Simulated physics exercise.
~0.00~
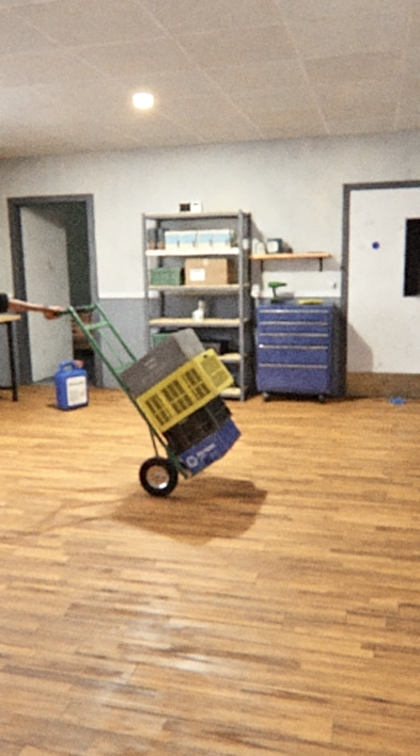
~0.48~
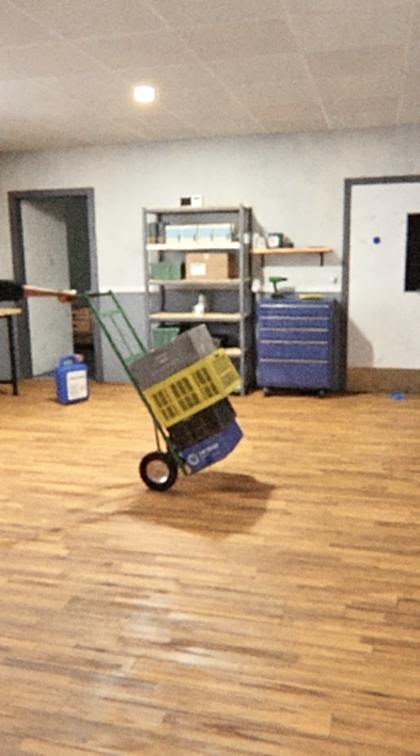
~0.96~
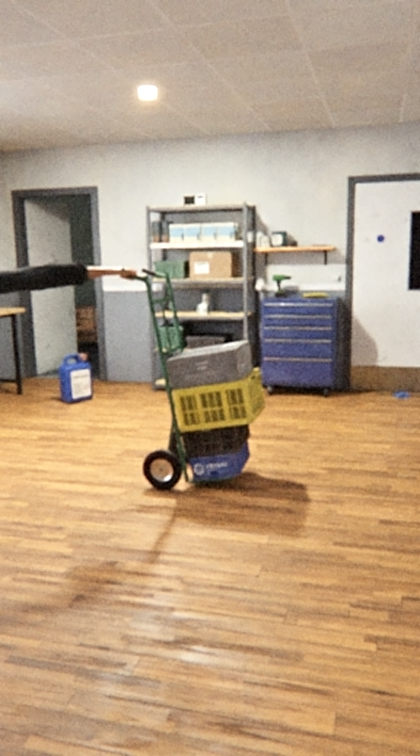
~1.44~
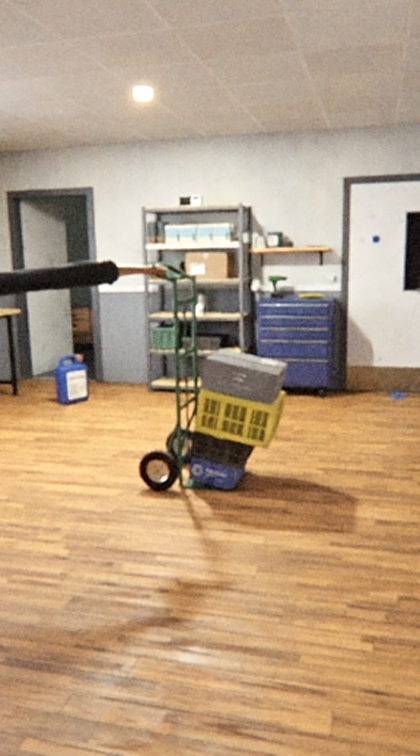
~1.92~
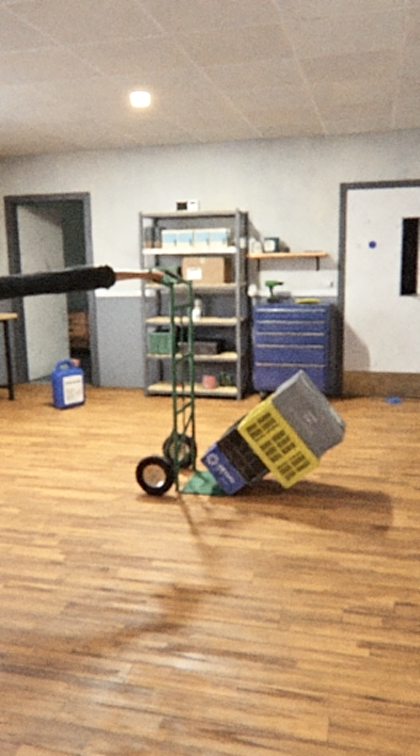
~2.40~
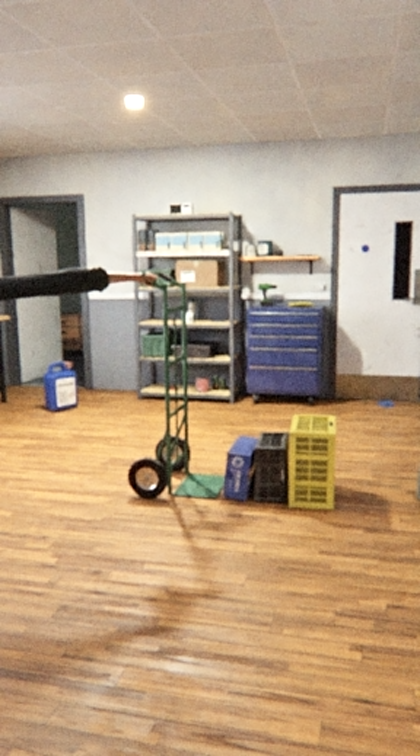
The footage shows an arm swinging a tilted green hand truck upright, its stack of grey parcel, yellow crate, black crate and blue parcel tipping forward to the right. The truck stays standing while the crates and blue parcel end on their sides, and the grey parcel goes out of view.
